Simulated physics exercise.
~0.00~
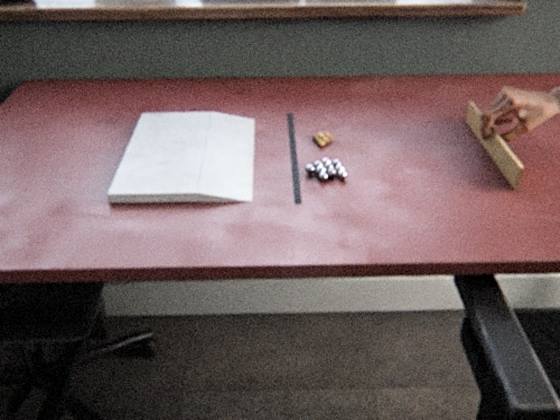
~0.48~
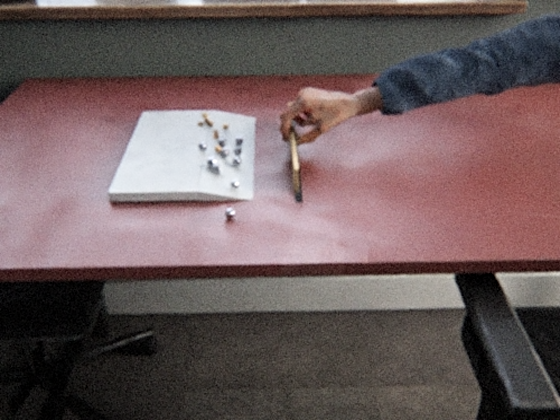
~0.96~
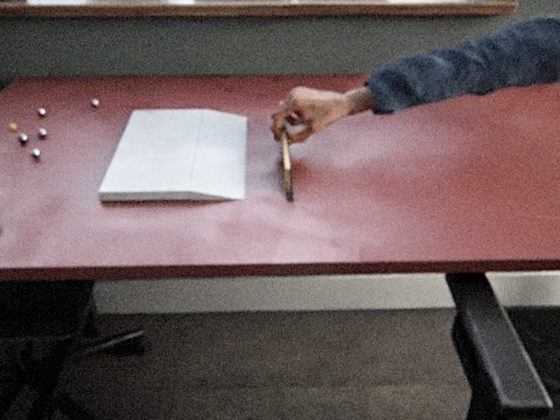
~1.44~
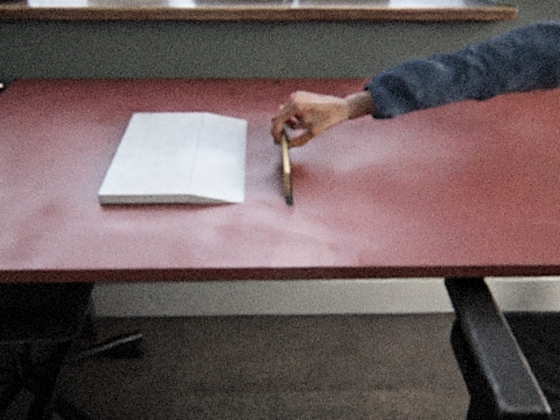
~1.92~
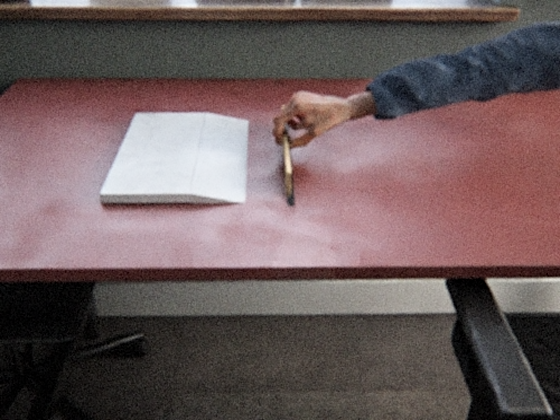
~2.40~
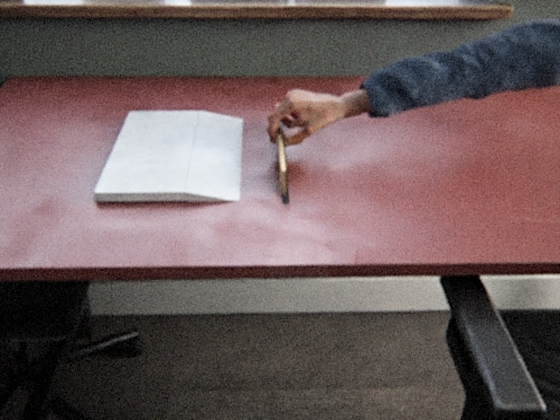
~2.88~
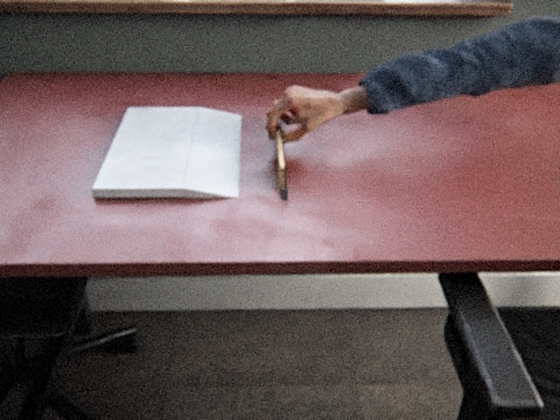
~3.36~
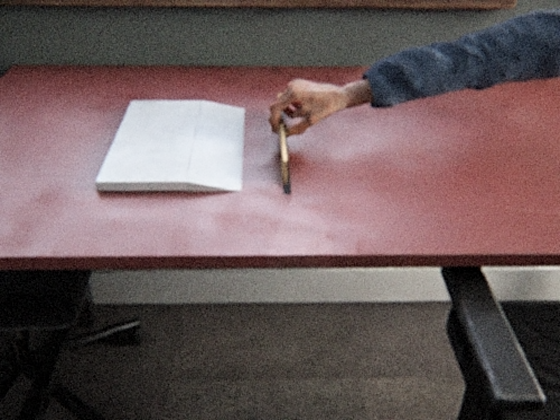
On a red table, a hand sweeps wood left, sending small beads over a white wedge.
